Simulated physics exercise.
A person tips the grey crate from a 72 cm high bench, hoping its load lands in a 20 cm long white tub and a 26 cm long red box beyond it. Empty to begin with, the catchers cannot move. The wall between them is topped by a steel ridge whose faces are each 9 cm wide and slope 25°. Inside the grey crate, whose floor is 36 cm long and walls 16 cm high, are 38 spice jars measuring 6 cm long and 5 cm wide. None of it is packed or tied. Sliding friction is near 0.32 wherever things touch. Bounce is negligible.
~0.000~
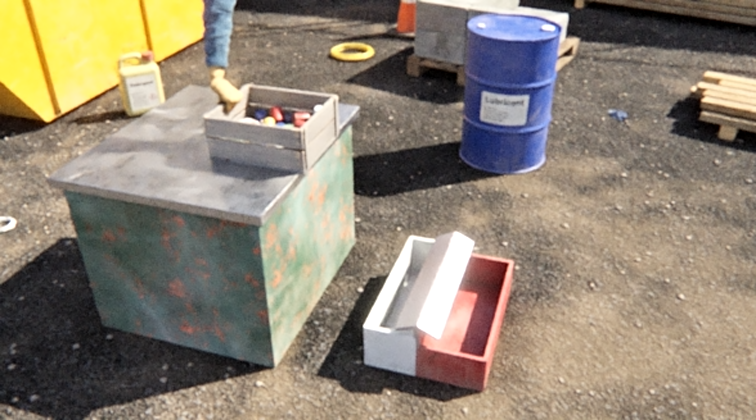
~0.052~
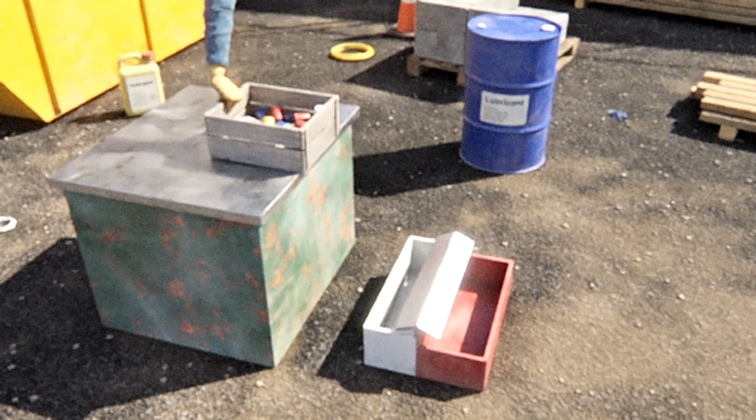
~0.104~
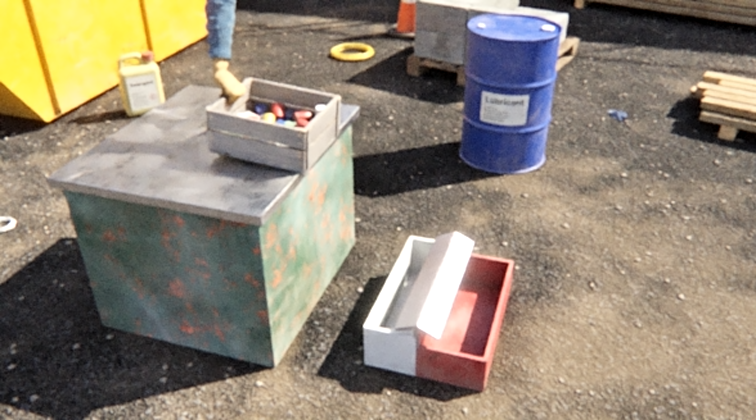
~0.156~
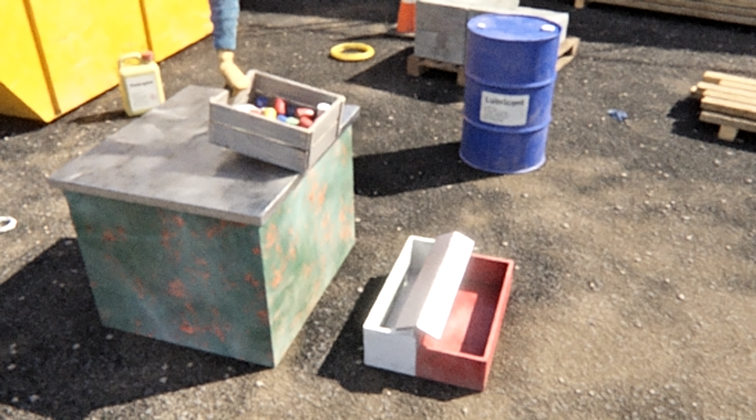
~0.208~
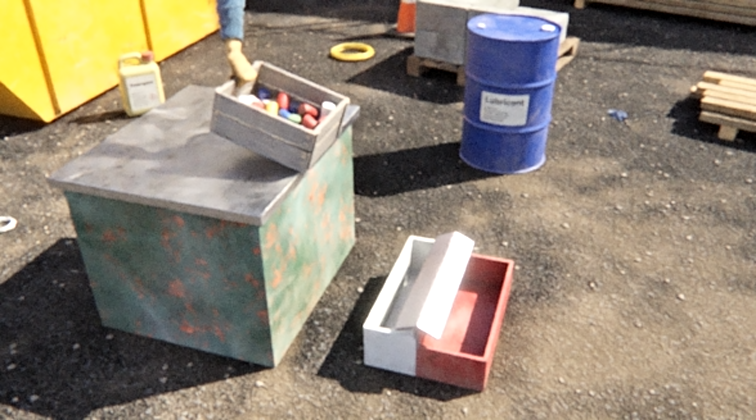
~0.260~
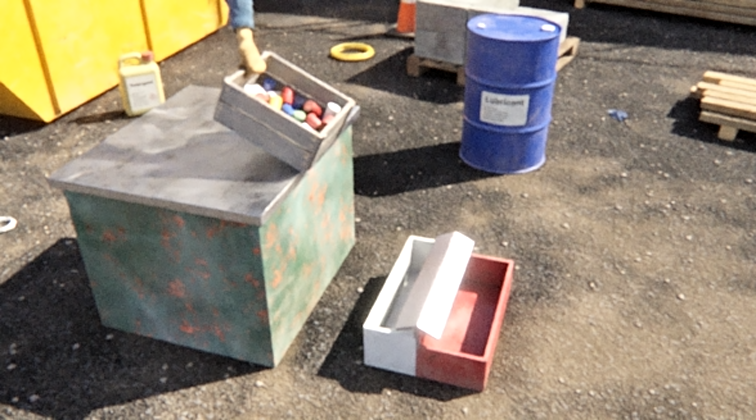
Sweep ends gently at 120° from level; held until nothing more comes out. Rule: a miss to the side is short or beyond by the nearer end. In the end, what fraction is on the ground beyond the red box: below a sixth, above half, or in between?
Once it's all over, below one in six of them lie on the ground past the red box.
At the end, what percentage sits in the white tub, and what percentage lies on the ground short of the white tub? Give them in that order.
70 and 5 %.
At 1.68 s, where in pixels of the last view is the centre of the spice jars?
Estimated centre in the last picture: (421, 316).
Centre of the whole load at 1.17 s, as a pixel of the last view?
Look near pixel (412, 284).
After 0.49 s, tilt 70°; 38 still in the grey crate.
After 0.77 s, tilt 115°; 27 still in the grey crate and 11 in the air.
After 1.17 s, tilt 120°; 14 in the white tub, 6 in the red box and 18 in the air.
Outcome (at 1.68 s), 26 in the white tub, 7 in the red box, 2 on the ground short of the white tub and 3 on the ground beyond the red box. Asked share, 3 of 38, 8 per cent.
